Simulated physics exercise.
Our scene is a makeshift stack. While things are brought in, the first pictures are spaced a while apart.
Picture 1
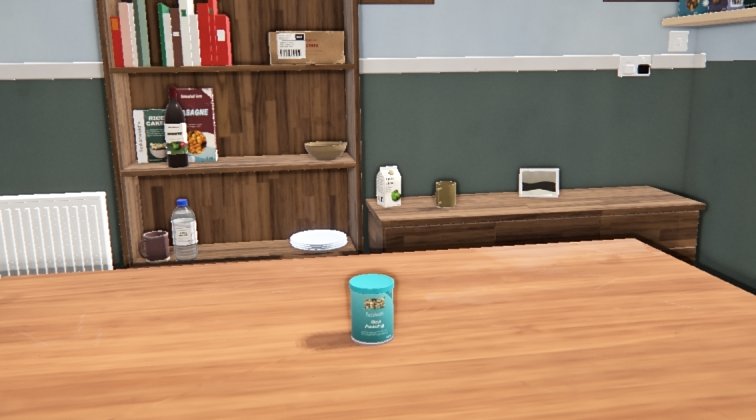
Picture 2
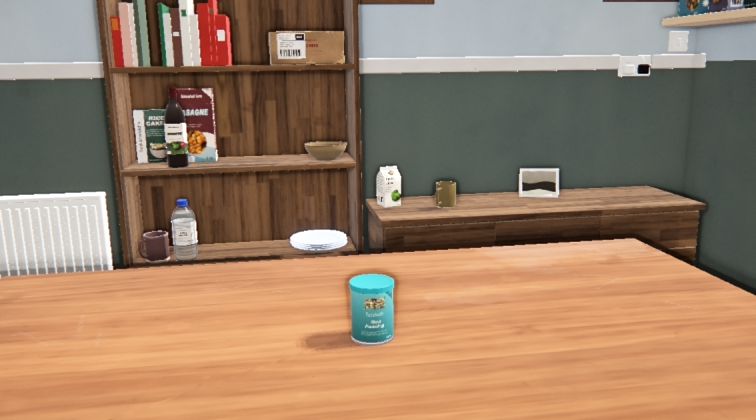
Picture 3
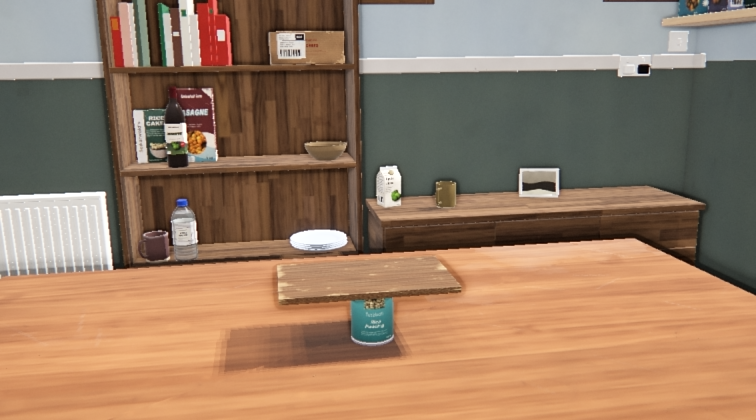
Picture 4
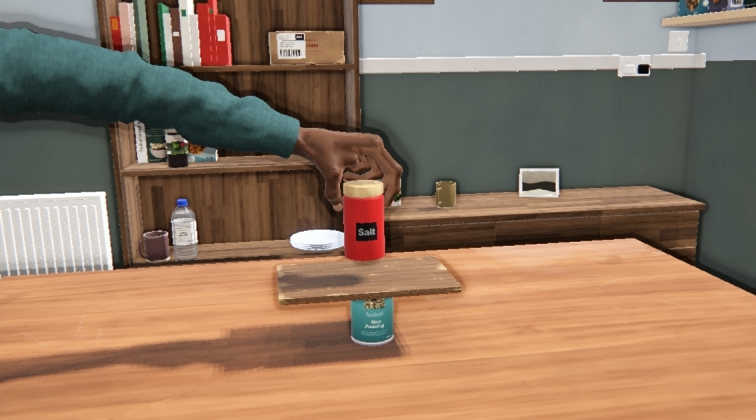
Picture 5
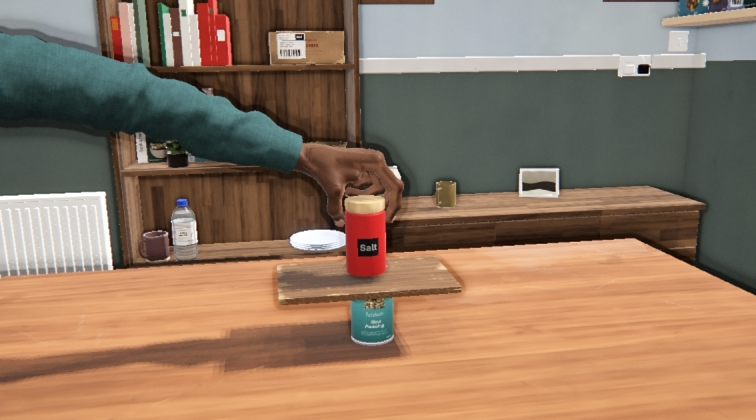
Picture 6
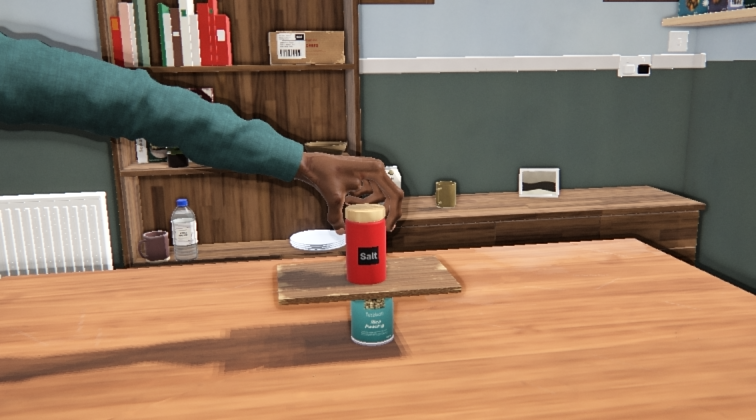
A room with dark green lower walls is seen from a fixed view across a wooden table, with a bookshelf and low cabinet behind. A turquoise tin stands alone near the table's centre until a flat brown board appears across its top. A hand in a teal sleeve, reaching in from the left, then holds a red salt jar above the board, lowers it slightly onto the surface and keeps gripping it.
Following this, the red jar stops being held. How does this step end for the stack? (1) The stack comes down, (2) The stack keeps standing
(2) The stack keeps standing.
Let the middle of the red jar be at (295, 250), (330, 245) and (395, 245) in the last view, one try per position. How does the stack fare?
Topples, topples, stands firm.
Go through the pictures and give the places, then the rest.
In the first picture, the last thing is not in view yet; turquoise tin (372, 309).
In the second picture, the last thing is not in view yet; turquoise tin (372, 309).
In the third picture, the last thing is not in view yet; turquoise tin (372, 309).
In the fourth picture, still above its spot; red jar (364, 220); turquoise tin (372, 309).
In the fifth picture, still above its spot; red jar (366, 235); turquoise tin (372, 309).
In the sixth picture, set down, still held; red jar (366, 243); turquoise tin (372, 309).
Then, 0.50 s after the last picture, nothing has stirred.
Then, 1.10 s after the last picture, red jar resting near (366, 244).
At rest, all 3 in place. Seen from the same camera at the end, red jar near (366, 244). The stack keeps its balance.
